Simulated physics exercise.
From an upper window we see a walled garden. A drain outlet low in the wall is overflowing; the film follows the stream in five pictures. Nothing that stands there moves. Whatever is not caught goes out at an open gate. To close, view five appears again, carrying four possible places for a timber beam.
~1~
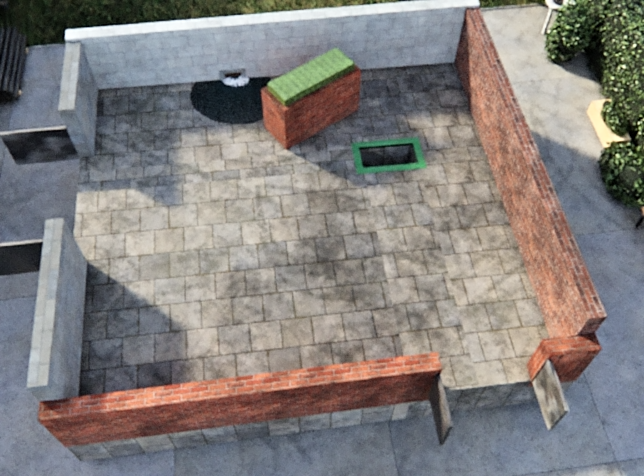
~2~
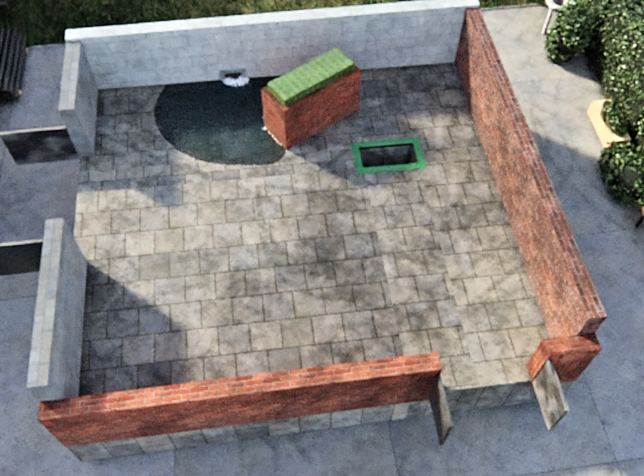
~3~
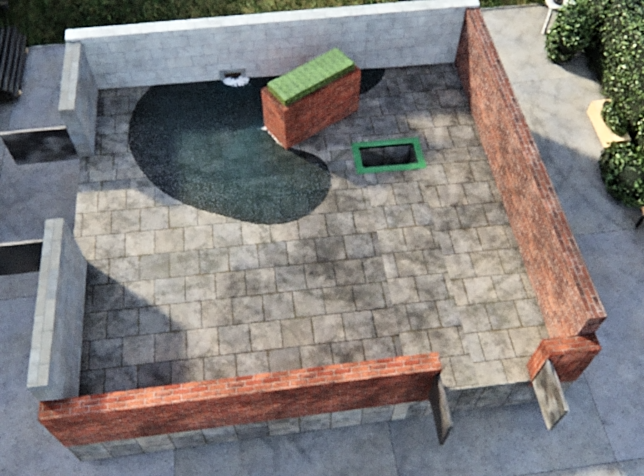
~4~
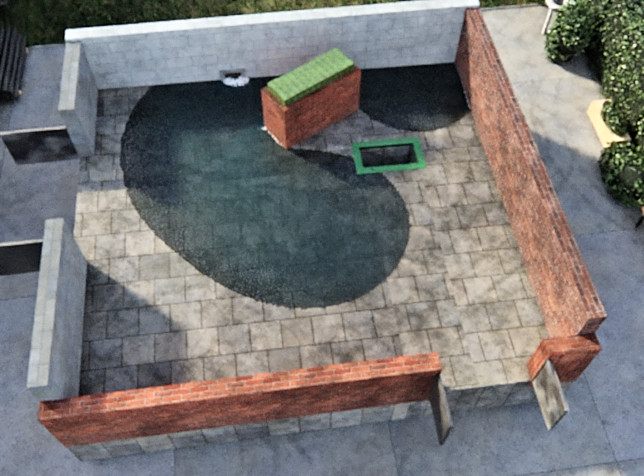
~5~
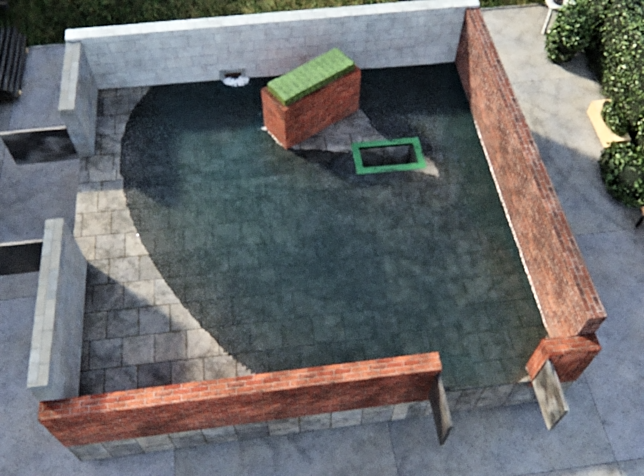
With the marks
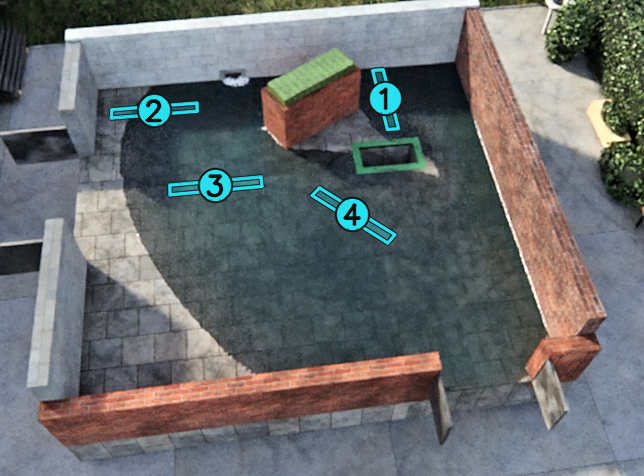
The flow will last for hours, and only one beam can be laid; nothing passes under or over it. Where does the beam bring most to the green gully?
Place 1 does it best.
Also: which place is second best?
3 it is.
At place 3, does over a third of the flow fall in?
No.
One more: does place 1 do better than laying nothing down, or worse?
It is better.
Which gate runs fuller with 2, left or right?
The right gate.
On the marked copy, 1 from (393, 129) to (377, 70); 2 from (111, 113) to (197, 107); 3 from (169, 189) to (261, 181); 4 from (315, 191) to (391, 238).
If 1 is chosen, about 23 % of the stream runs into the green gully, about 76 % out by the gates.
If 2 is chosen, about 2 % of the stream runs into the green gully, about 97 % out by the gates.
If 3 is chosen, about 14 % of the stream runs into the green gully, about 85 % out by the gates.
If 4 is chosen, about 3 % of the stream runs into the green gully, about 96 % out by the gates.
